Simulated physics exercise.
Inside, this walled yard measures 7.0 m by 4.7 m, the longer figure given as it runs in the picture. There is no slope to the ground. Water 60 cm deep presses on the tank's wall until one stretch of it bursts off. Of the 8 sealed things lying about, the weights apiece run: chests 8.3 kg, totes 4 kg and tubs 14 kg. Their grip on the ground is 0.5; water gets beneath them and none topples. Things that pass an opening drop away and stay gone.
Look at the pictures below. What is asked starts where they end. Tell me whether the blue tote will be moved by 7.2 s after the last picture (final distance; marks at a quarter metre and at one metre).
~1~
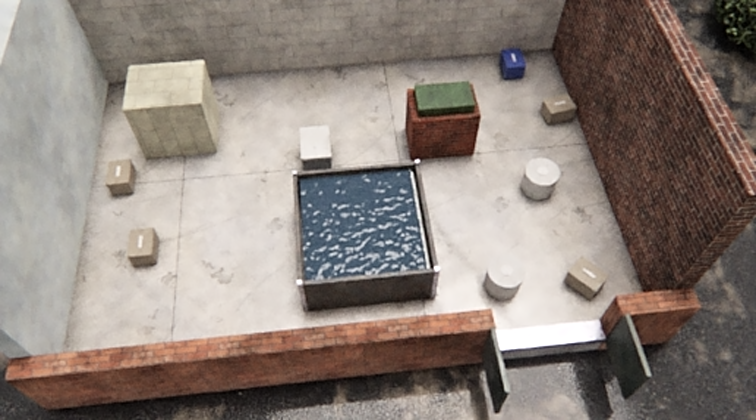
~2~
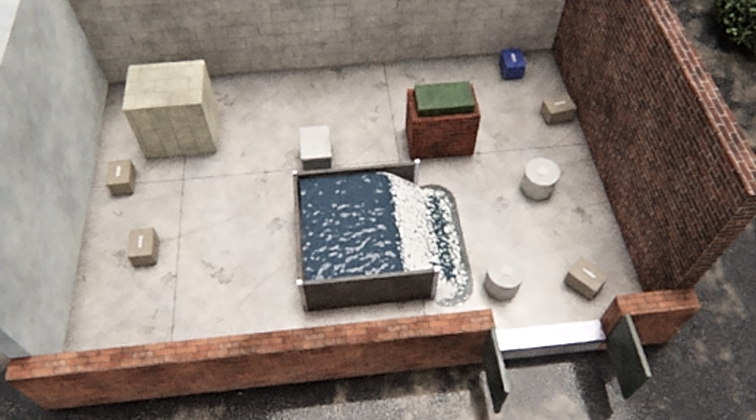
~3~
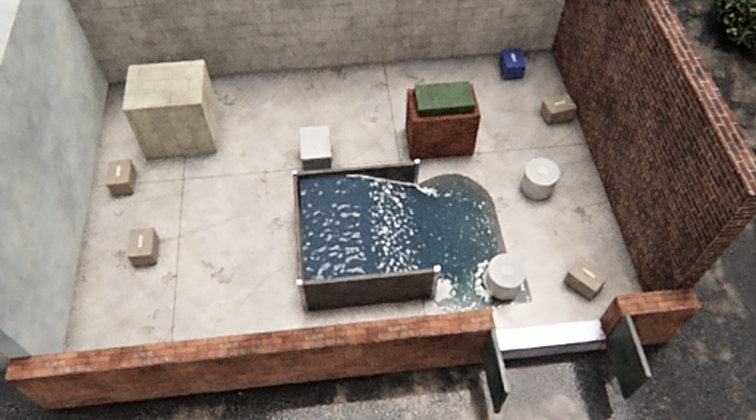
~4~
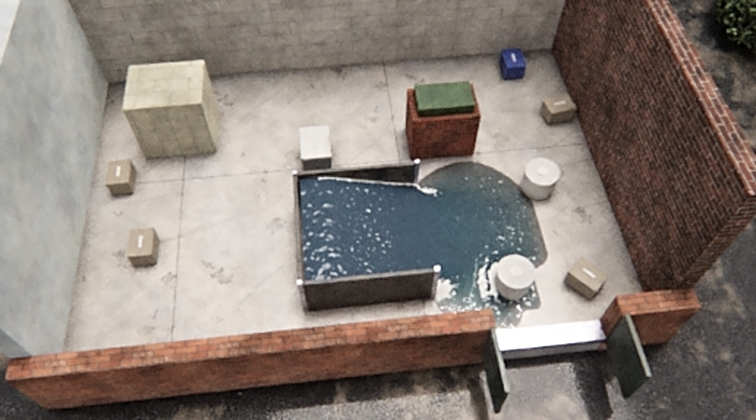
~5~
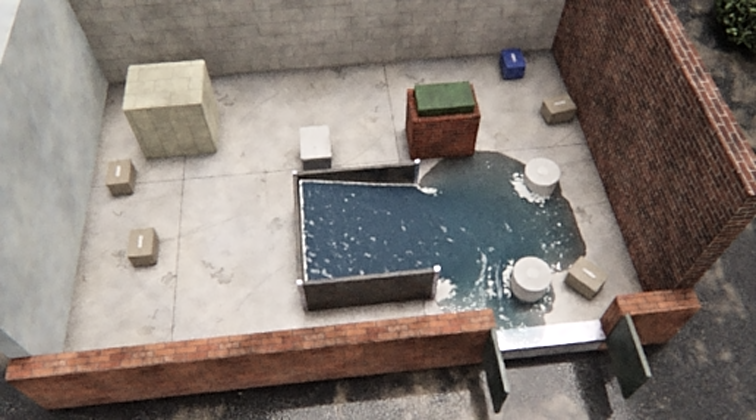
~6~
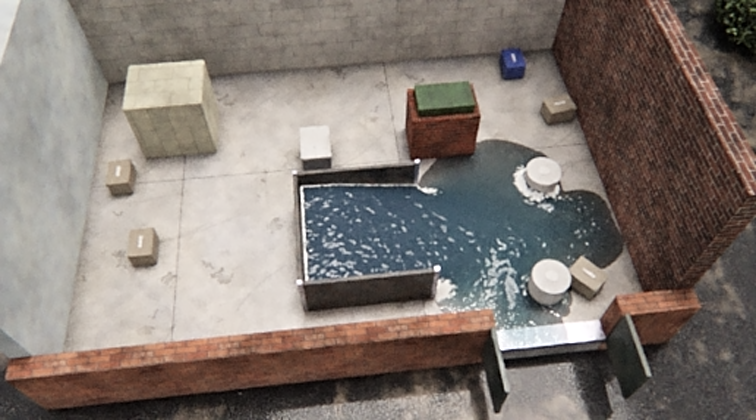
Blue tote winds up a long way off.
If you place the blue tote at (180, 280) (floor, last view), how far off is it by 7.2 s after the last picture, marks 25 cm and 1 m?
As it turns out, it barely budges.
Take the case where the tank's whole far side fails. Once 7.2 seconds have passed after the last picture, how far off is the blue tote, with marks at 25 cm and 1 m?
In that scenario the blue tote would have been washed far off.
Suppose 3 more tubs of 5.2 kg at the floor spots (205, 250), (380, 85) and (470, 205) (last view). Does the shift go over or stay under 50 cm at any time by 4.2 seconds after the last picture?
So that's within the threshold, beyond the threshold and beyond the threshold, in that sequence.
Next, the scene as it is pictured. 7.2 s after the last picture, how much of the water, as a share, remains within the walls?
I'd say some 74 percent hasn't gone yet.
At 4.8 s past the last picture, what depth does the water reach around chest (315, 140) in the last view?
3 cm.
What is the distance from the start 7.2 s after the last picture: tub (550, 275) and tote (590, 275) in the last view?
In that order: Gone out, gone out.
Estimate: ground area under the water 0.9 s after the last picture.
About 11.0 m2.
Then, 0.9 s after the last picture the blue tote is near (514, 58), 0.0 m from its start, aground; 0 of 8 are out; 3 afloat.
Then, 2.8 s after the last picture the blue tote is near (355, 76), 2.4 m from its start, aground; 0 of 8 are out; 2 afloat.
Then, 4.8 s after the last picture the blue tote is near (227, 107), 4.4 m from its start, aground; 2 of 8 are out; 0 afloat.
Then, 7.2 s after the last picture the blue tote is near (232, 114), 4.3 m from its start, afloat; 2 of 8 are out; 2 afloat.
